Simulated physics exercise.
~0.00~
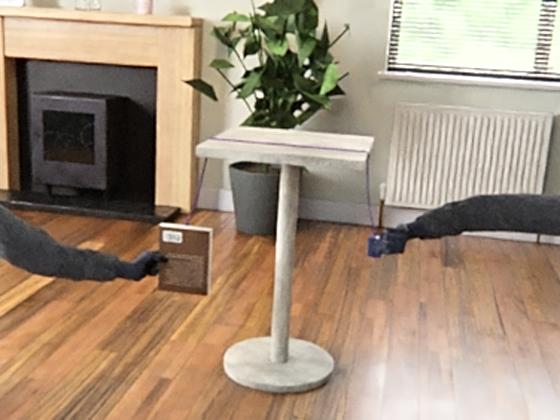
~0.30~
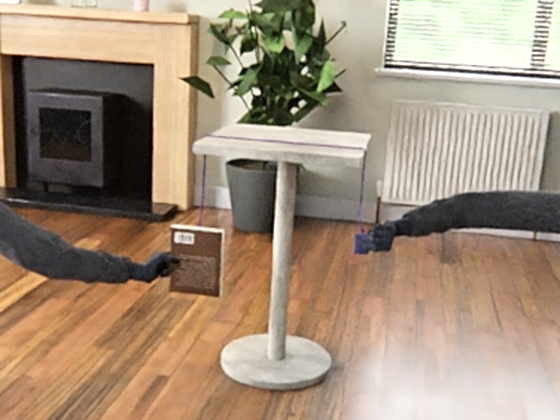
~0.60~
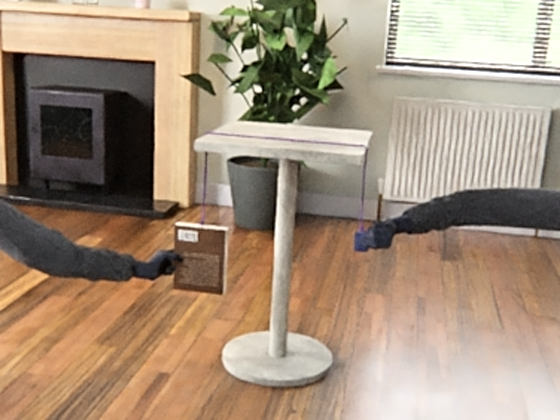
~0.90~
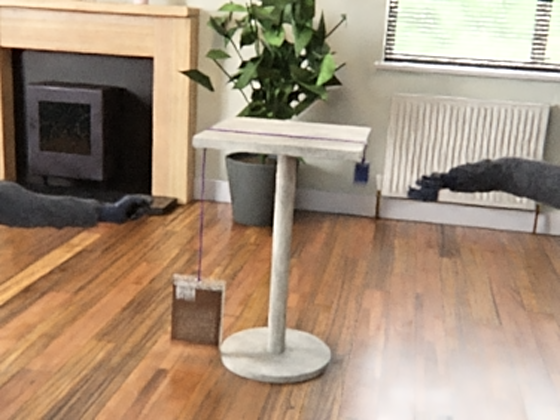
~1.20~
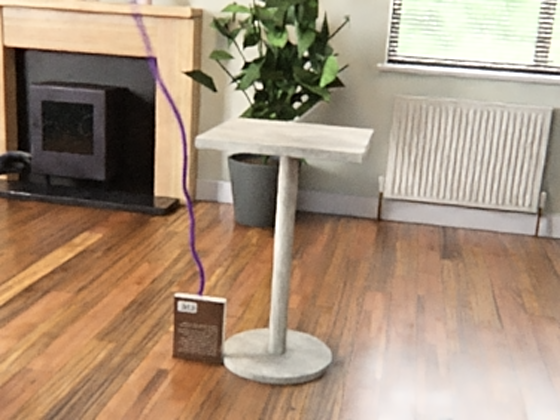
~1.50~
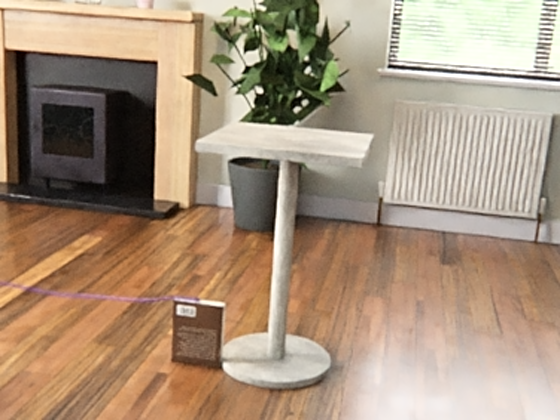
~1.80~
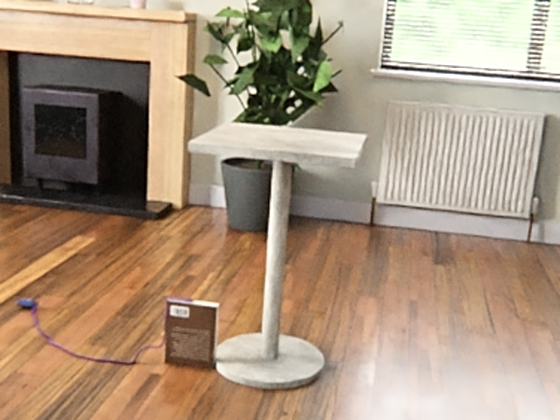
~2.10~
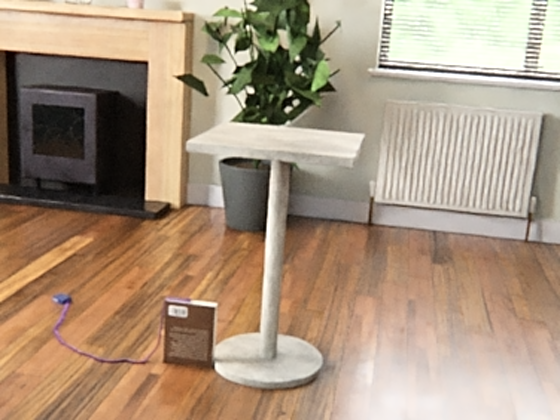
Two hands releasing a book and a small blue object joined by purple ribbon over a side table, both ending on the floor.
